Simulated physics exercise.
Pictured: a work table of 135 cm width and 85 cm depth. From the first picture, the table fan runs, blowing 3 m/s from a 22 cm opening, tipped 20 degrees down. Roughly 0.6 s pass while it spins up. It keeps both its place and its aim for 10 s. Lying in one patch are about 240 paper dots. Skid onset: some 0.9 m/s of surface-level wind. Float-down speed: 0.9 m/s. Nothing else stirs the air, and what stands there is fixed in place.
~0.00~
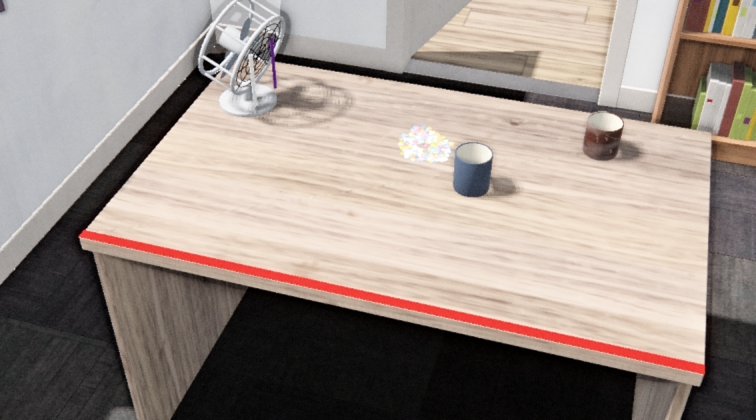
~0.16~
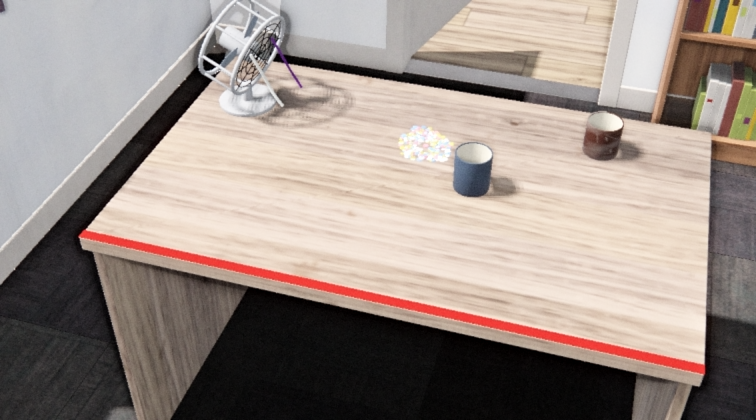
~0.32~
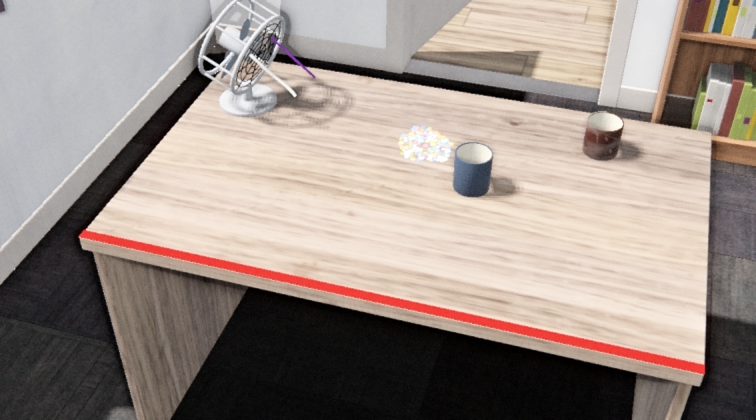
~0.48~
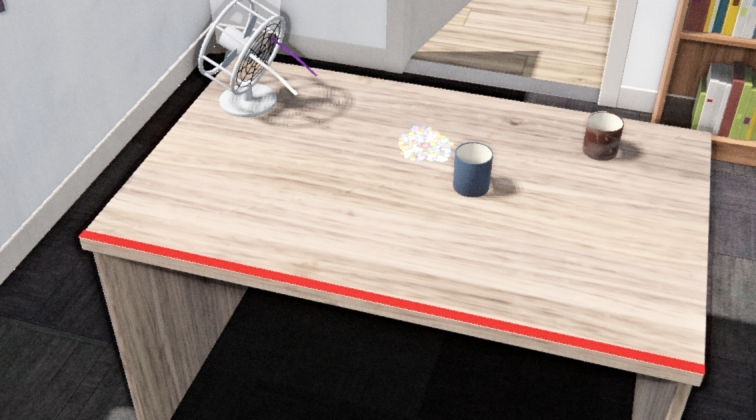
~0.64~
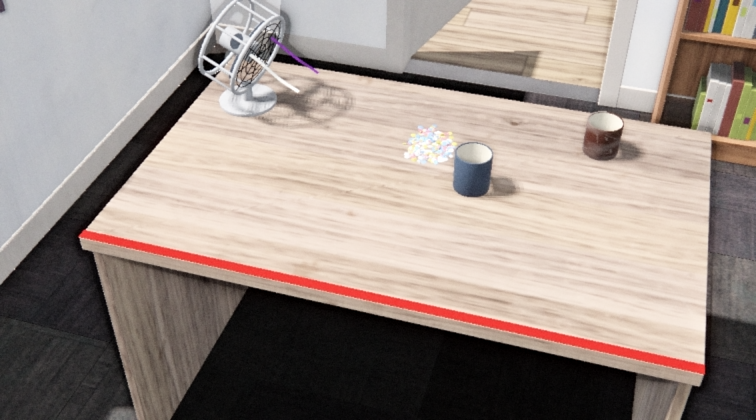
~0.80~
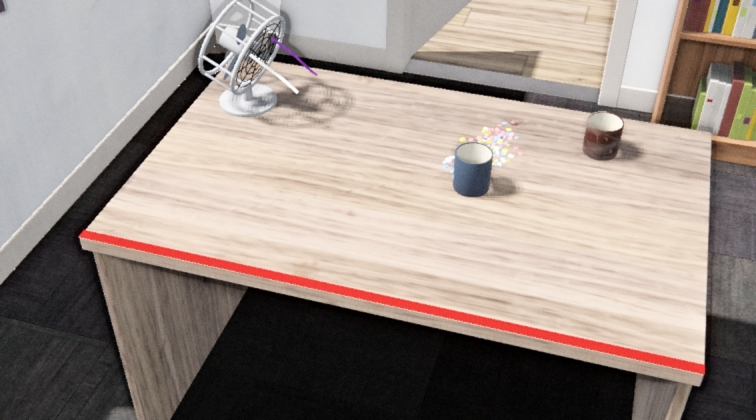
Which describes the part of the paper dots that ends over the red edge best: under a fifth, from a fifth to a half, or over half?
The count there is a small part under one fifth.
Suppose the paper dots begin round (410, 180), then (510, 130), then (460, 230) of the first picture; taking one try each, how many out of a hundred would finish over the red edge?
In turn about 80 %, 0 %, 70 %.
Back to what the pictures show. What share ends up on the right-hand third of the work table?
Near 0 per cent at the end.
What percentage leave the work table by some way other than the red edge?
That works out to near 100 per cent.
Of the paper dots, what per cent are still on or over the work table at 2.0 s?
I'd say some 20 % at that moment.
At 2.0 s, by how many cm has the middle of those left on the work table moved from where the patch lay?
Roughly 65 cm.
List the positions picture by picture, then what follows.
In the first picture, the middle of the paper dots is near (427, 145), none has stirred yet and the mouth of the table fan is at (243, 46).
In the second picture, the middle of the paper dots is near (427, 145), none has stirred yet and the red edge is centred on (367, 301).
In the third picture, the middle of the paper dots is near (427, 145), none has stirred yet, the top of a mug is at (474, 153) and the top of a mug is at (606, 121).
In the fourth picture, the middle of the paper dots is near (427, 145) and none has stirred yet.
In the fifth picture, the middle of the paper dots is near (430, 146), the farthest in sight from the table fan is at (451, 156) and about 25 % have left their places.
In the sixth picture, the middle of the paper dots is near (482, 153), the farthest in sight from the table fan is at (521, 154) and all have left their places.
After 2.0 s, 0 % are over the red edge; the middle of those still in play is near (677, 232); 78 % have settled or left.
After 3.2 s, 0 % are over the red edge; 96 % have settled or left.
After 5.5 s, 0 % are over the red edge; 99 % have settled or left.
After 10.0 s, at the end, 0 % are over the red edge.
